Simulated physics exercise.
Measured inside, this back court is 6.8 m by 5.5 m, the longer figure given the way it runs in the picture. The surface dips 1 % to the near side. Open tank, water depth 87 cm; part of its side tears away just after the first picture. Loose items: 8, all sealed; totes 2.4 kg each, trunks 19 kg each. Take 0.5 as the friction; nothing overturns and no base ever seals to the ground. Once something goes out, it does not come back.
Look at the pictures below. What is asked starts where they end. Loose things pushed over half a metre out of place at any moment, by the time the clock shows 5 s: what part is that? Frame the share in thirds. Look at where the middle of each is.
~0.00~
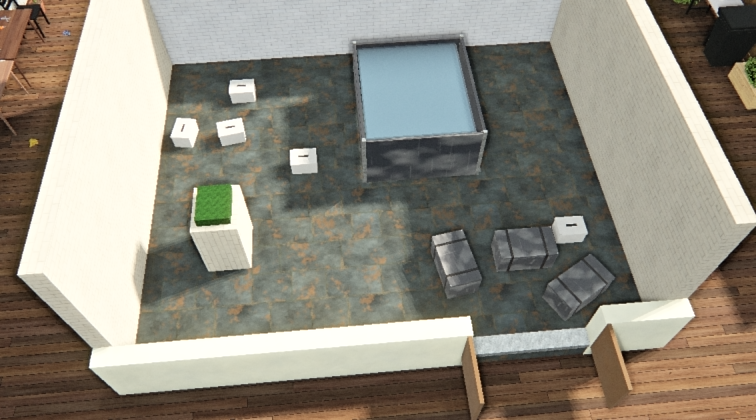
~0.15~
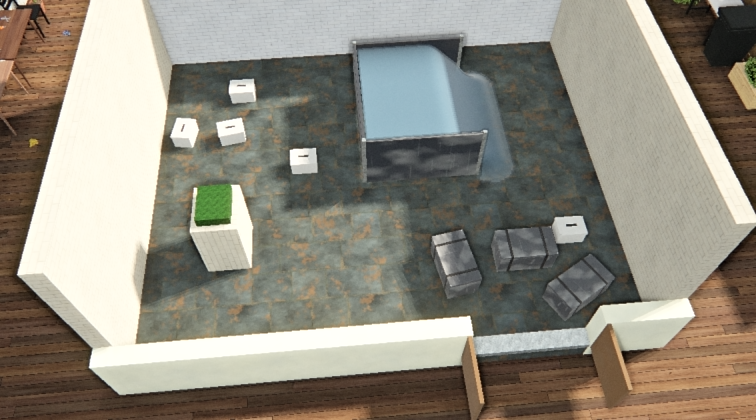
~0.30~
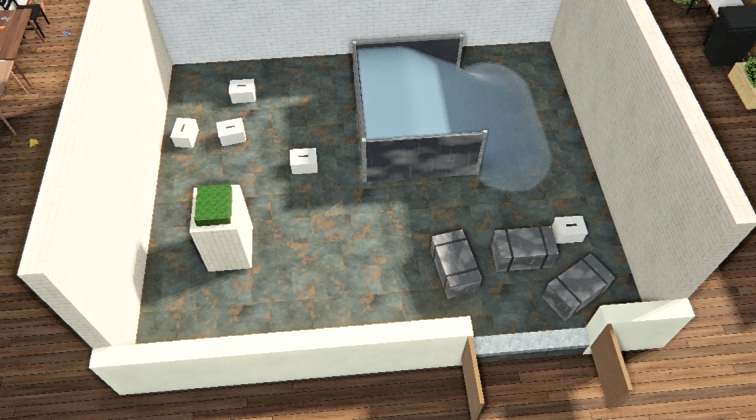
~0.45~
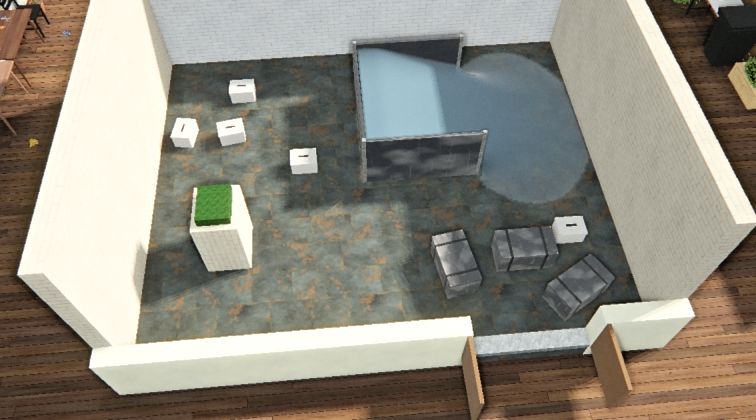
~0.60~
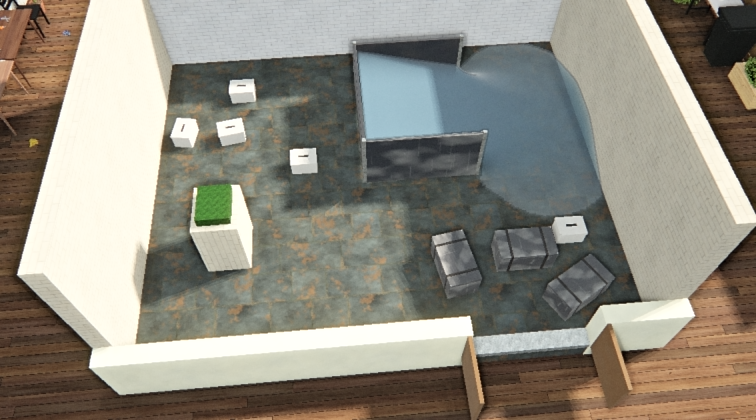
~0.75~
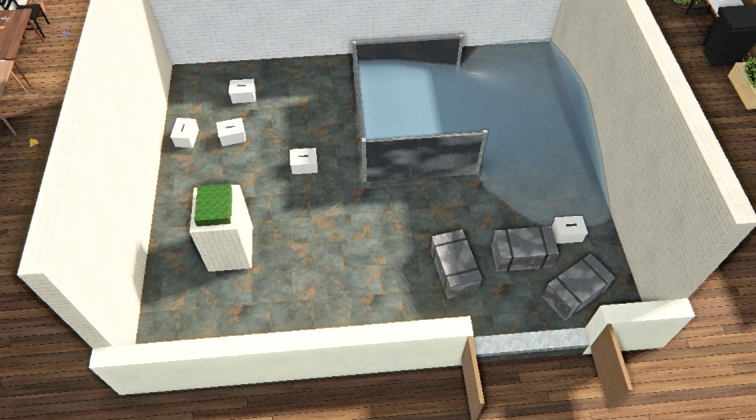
The share ends up at two thirds or past it.
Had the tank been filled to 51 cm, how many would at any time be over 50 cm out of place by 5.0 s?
In that case the number is 4.
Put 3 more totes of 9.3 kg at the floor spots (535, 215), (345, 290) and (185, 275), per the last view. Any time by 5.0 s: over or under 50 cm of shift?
Taking them one by one: It goes beyond, then it stays within, then it stays within.
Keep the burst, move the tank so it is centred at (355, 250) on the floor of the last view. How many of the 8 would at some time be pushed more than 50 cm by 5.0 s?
The answer would then be 5.
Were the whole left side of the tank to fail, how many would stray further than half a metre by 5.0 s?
Then it comes to 5 of them.
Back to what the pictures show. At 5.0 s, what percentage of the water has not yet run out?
I'd say some 82 percent hasn't gone yet.
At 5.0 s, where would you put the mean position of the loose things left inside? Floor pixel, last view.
That lands at roughly (276, 218).
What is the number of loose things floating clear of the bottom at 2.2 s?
Answer: 1.
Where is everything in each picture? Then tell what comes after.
A tote at (571, 225), on the bottom; a tote at (303, 156), on the bottom; water covers 3.4 m2; 0 of 8 have shifted, in the first picture.
A tote at (571, 225) rests on the ground; a tote at (303, 156) rests on the ground; water covers 4.7 m2; 0 of 8 have shifted, in the second picture.
A tote at (571, 225) rests on the ground; a tote at (303, 156), on the bottom; 6.5 m2 under water; 0 of 8 have shifted, in the third picture.
A tote at (571, 225) rests on the ground; a tote at (303, 156), on the bottom; 8.6 m2 under water; 0 of 8 have shifted, in the fourth picture.
A tote at (571, 225), on the bottom; a tote at (303, 156), on the bottom; 9.7 m2 under water; 0 of 8 have shifted, in the fifth picture.
A tote at (571, 225), on the bottom; a tote at (303, 156) rests on the ground; 10.2 m2 under water; 0 of 8 have shifted, in the sixth picture.
After 1.1 s 0 of 8 are over 50 cm from their spots; 0 afloat.
After 2.2 s 2 of 8 are over 50 cm from their spots; 1 afloat.
After 3.5 s 4 of 8 are over 50 cm from their spots; 2 afloat.
After 5.0 s 6 of 8 are over 50 cm from their spots, and 6 have been at some point; 4 afloat.
